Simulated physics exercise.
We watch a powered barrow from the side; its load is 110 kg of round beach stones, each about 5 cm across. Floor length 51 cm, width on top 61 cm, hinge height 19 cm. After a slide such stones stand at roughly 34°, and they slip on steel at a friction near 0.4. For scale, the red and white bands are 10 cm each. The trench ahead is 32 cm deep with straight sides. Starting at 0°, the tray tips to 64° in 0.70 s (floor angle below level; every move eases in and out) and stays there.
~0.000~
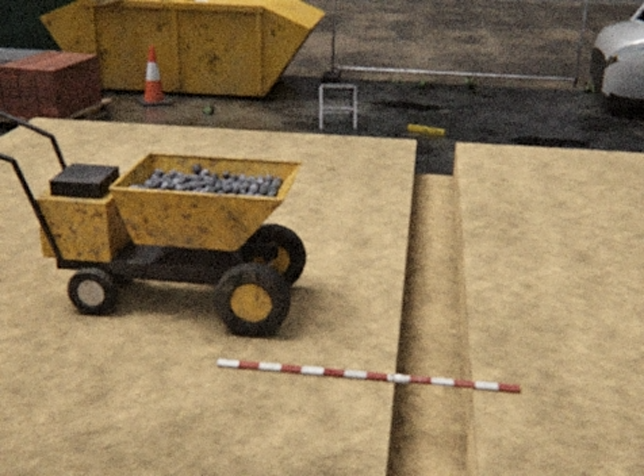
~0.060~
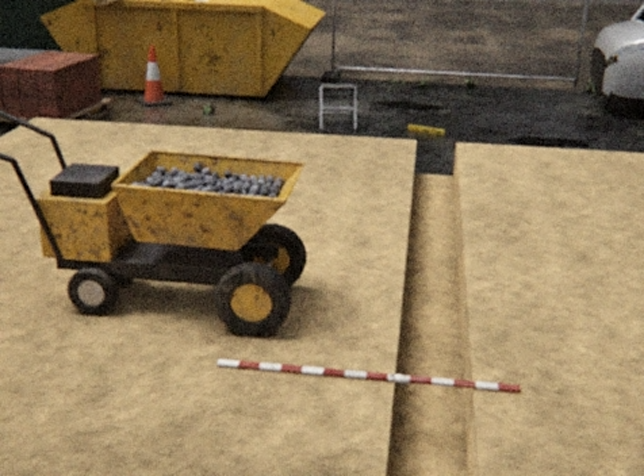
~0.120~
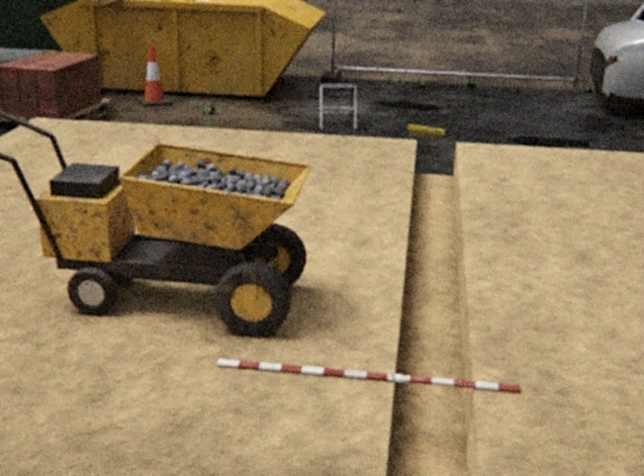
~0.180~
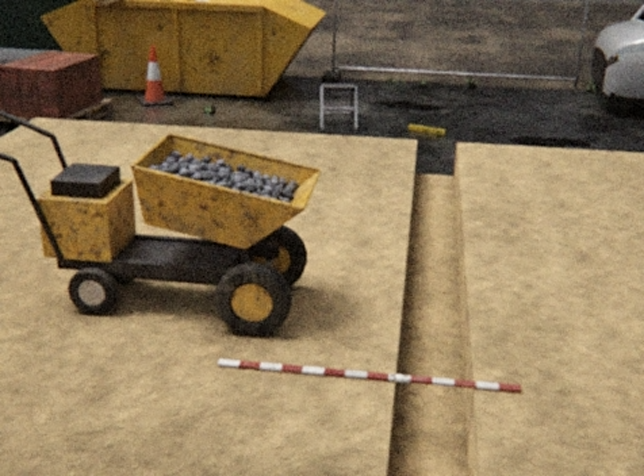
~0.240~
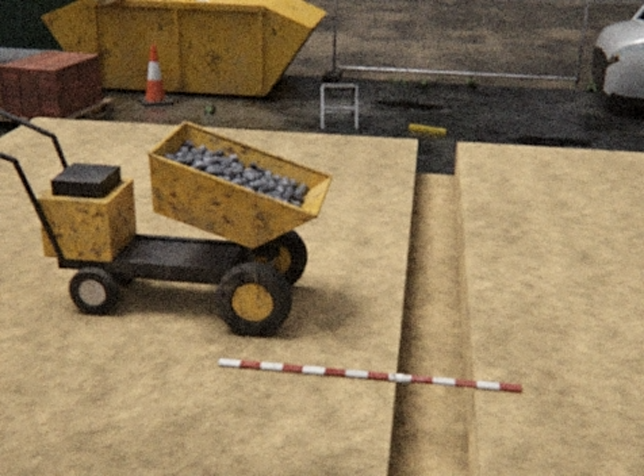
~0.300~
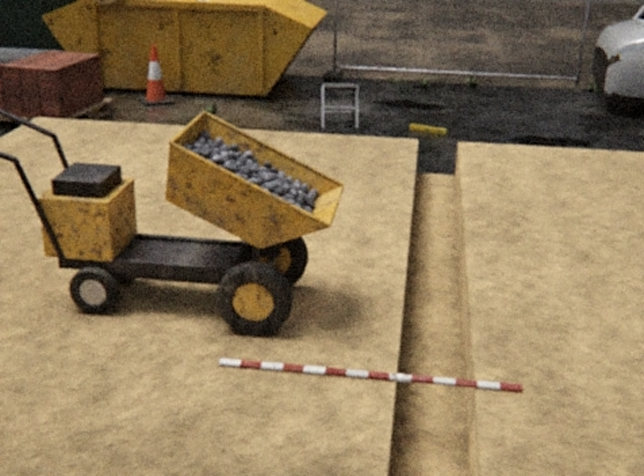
On a building site seen from the side and slightly above, bare sandy ground lies before a strip of dark tarmac and a fence. A yellow powered barrow loaded with grey stones stands left of a straight trench crossed by a red and white pole, with a yellow skip, reddish stack and cone behind. The tray tilts steadily rightward, its back end rising, while the wheels and camera stay still.
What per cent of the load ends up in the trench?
Roughly 91 per cent ends in the trench.
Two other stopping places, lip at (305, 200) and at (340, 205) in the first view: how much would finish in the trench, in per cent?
Near 85 per cent from the first place, 50 from the second.
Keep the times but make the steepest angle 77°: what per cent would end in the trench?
In that case some 95 per cent.
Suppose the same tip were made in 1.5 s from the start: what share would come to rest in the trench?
It would be near 95 per cent.
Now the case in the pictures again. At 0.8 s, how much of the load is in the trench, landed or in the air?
About 10 per cent by then.
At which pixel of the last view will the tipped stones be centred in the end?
Around (433, 362).
After 0.5 s the floor is at 54°; 100 % in the tray; the foremost stones are at (349, 250).
After 0.8 s the floor is at 64°; 81 % in the tray, 9 % short of the trench, 11 % in the trench; the foremost stones are at (431, 325).
After 1.1 s the floor is at 64°; 28 % in the tray, 7 % short of the trench, 61 % in the trench, 3 % past the trench; the foremost stones are at (527, 326).
After 3.1 s the floor is at 64°; 0 % in the tray, 6 % short of the trench, 91 % in the trench, 3 % past the trench; the foremost stones are at (586, 307).
